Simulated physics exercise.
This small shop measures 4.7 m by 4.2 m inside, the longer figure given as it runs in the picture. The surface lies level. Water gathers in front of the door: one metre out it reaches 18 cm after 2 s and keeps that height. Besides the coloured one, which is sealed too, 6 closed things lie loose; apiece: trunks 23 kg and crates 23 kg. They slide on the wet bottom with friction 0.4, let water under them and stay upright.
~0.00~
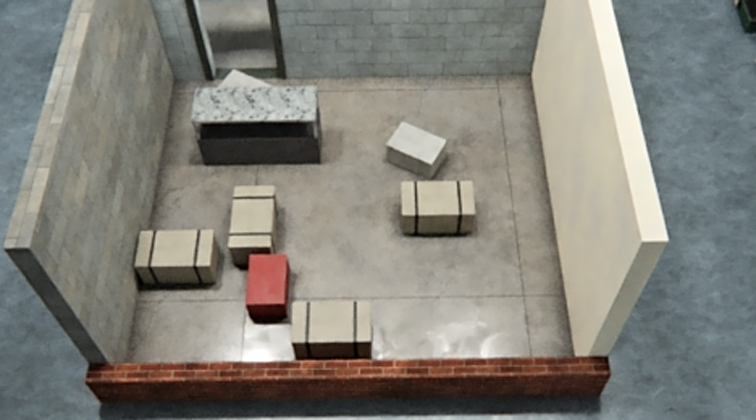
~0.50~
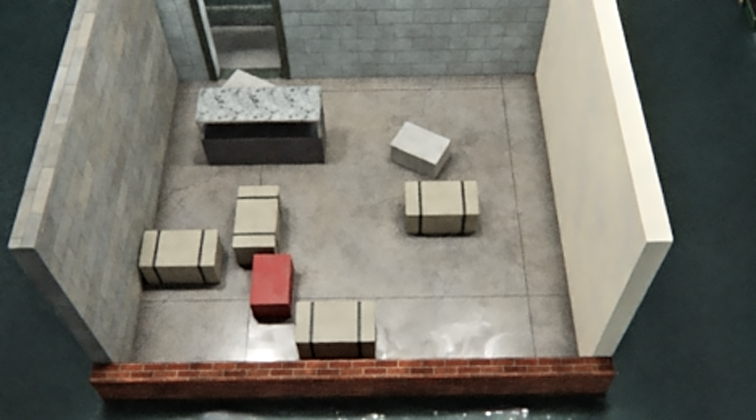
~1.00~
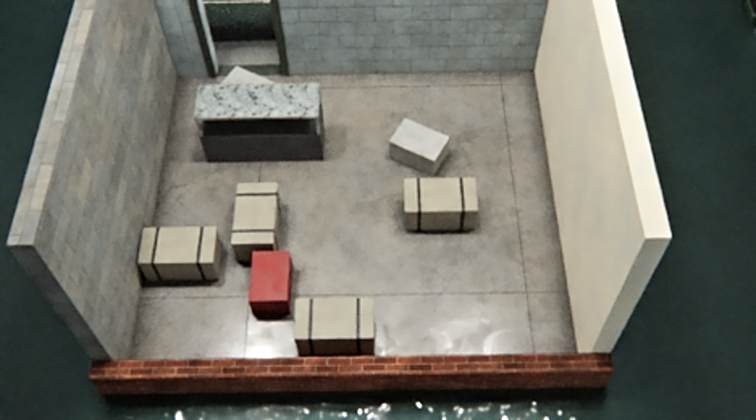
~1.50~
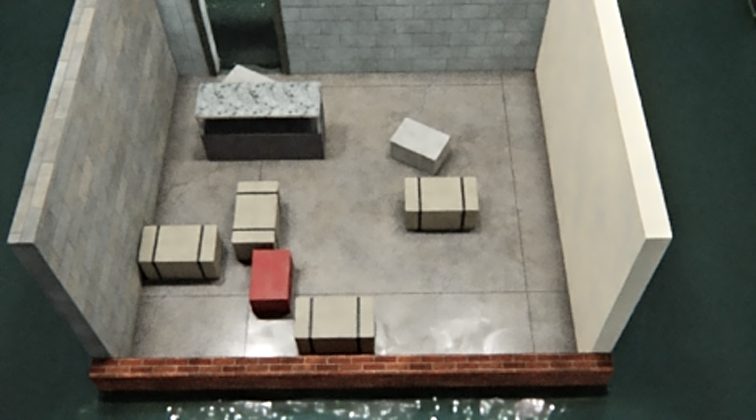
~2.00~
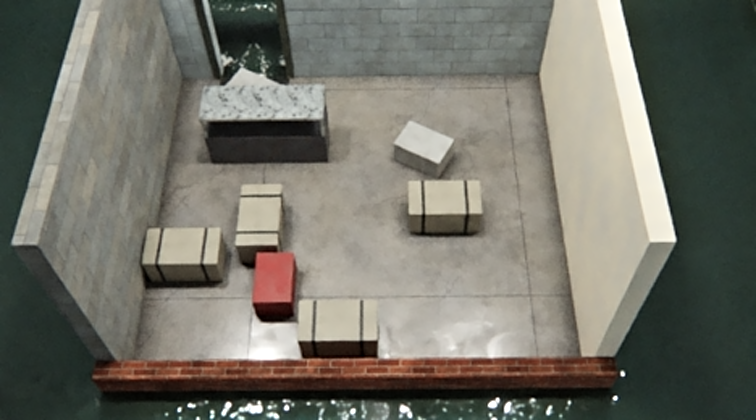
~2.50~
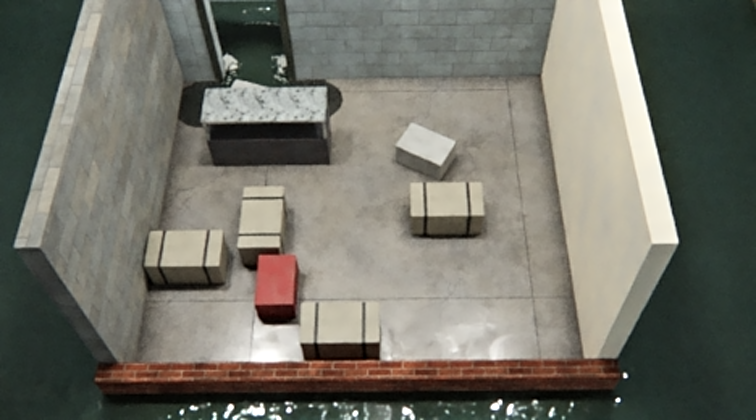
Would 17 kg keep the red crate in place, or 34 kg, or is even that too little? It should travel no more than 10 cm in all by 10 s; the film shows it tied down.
I expect that the smaller load will do.
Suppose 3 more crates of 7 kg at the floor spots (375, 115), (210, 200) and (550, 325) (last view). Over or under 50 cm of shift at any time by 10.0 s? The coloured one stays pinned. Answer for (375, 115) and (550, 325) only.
In turn: Past it, short of it.
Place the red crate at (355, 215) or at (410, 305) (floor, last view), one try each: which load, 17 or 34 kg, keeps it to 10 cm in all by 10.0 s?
In turn: Either load holds; either load holds.
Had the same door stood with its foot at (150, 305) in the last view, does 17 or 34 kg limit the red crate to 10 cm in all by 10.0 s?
In that case neither weight holds it.
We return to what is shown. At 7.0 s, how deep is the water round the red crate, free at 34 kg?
About 1 cm.
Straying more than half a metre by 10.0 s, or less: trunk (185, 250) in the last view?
Answer: More.
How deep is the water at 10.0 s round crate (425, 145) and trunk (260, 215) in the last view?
Roughly 3 and 3 cm.
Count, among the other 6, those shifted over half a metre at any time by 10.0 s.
1 of them.
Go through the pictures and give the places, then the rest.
The red crate at (267, 279), on the bottom; water covers 0.0 m2; 0 of 7 have shifted, in the first frame.
The red crate at (271, 279), on the bottom; water covers 0.0 m2; 0 of 7 have shifted, in the second frame.
The red crate at (270, 276) rests on the ground; water covers 0.0 m2; 0 of 7 have shifted, in the third frame.
The red crate at (270, 274) rests on the ground; 0.0 m2 under water; 0 of 7 have shifted, in the fourth frame.
The red crate at (273, 277) rests on the ground; 0.2 m2 under water; 0 of 7 have shifted, in the fifth frame.
The red crate at (276, 279), on the bottom; water covers 1.1 m2; 1 of 7 have shifted, in the sixth frame.
After 3.5 s the red crate would be 0 cm from its start with 17 kg and 0 cm from its start with 34 kg; 0 cm of water round it then.
After 4.5 s the red crate would be 0 cm from its start with 17 kg and 0 cm from its start with 34 kg; 0 cm of water round it then.
After 7.0 s the red crate would be 0 cm from its start with 17 kg and 0 cm from its start with 34 kg; 1 cm of water round it then.
After 10.0 s the red crate would be 0 cm from its start with 17 kg and 0 cm from its start with 34 kg; 5 cm of water round it then.
